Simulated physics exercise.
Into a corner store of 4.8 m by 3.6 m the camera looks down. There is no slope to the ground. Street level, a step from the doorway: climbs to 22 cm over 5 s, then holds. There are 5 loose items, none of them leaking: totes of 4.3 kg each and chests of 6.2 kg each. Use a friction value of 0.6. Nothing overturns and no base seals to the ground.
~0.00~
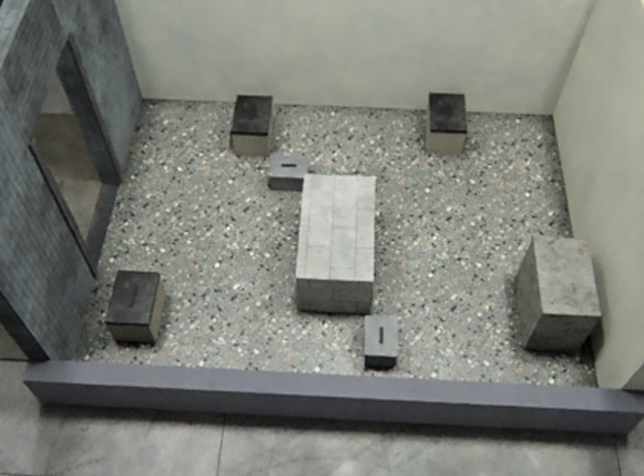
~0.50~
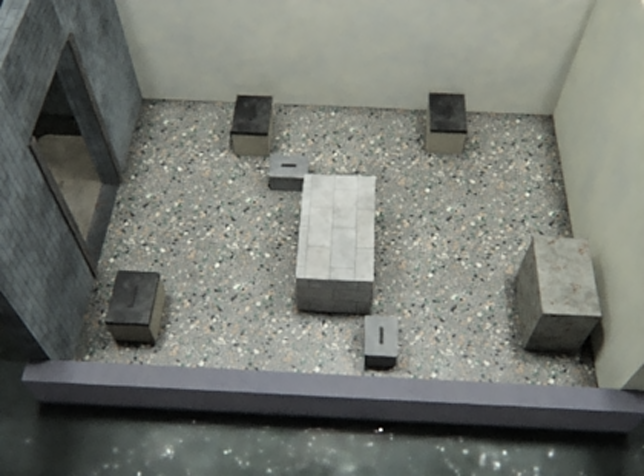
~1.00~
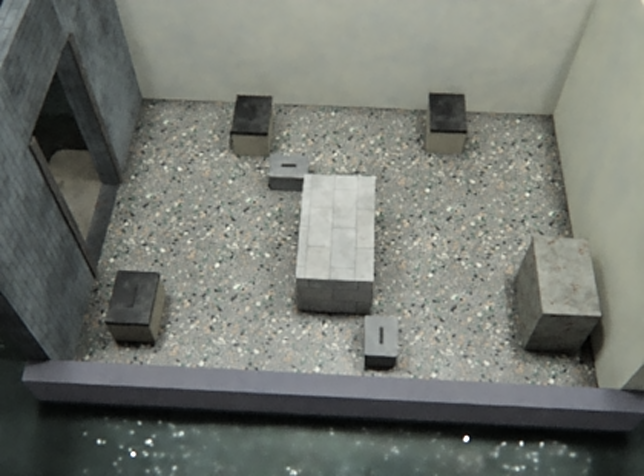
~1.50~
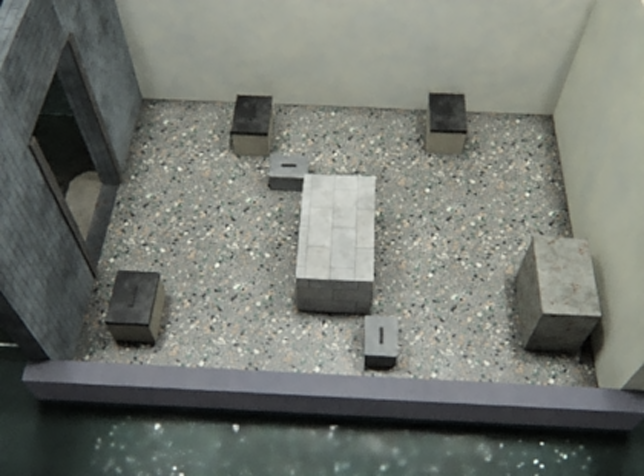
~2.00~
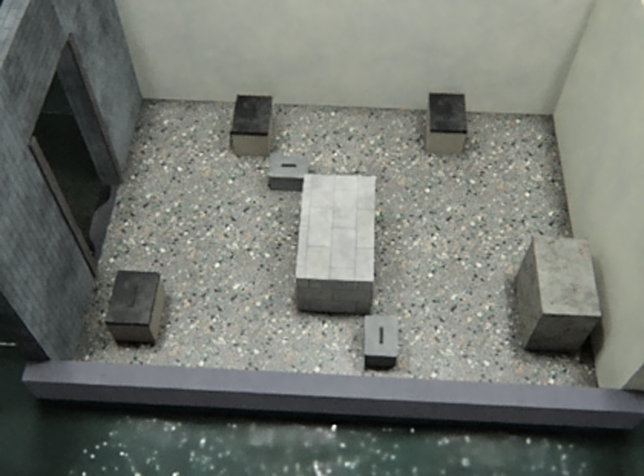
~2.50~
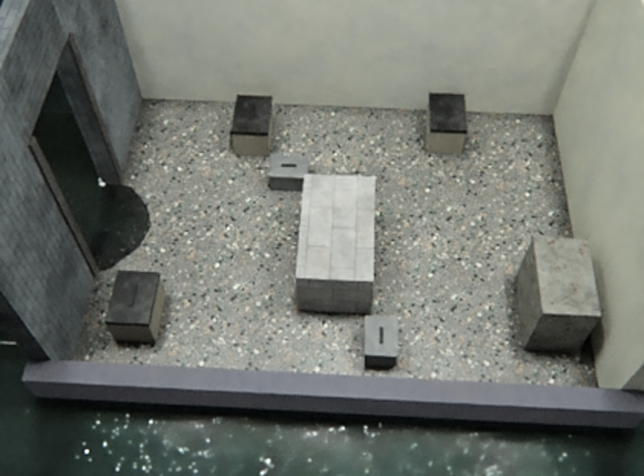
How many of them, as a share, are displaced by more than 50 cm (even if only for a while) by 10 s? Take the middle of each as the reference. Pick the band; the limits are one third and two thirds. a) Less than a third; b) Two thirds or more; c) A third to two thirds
b.
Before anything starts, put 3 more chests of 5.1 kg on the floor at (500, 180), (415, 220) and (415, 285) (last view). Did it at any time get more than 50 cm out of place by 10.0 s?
First exceeds it, second stays within it, third stays within it.
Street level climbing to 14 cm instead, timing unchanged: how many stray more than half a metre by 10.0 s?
You'd get 1 in that case.
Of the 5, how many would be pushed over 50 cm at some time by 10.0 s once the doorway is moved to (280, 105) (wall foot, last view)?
Then it comes to 3 of them.
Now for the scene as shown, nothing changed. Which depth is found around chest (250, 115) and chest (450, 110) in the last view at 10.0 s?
Depths: Near 9 cm, then near 8 cm.
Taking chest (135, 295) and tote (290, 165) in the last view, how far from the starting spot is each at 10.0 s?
Net displacement, in order: 30 cm; 250 cm.
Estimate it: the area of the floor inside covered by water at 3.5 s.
Roughly 2.0 m2 of it is wet.
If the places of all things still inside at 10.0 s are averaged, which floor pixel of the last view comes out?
Close to pixel (394, 218).
After 3.5 s 0 of 5 are over 50 cm from their spots; 0 afloat.
After 4.5 s 0 of 5 are over 50 cm from their spots; 0 afloat.
After 7.0 s 2 of 5 are over 50 cm from their spots; 2 afloat.
After 10.0 s 4 of 5 are over 50 cm from their spots, and 4 have been at some point; 4 afloat.
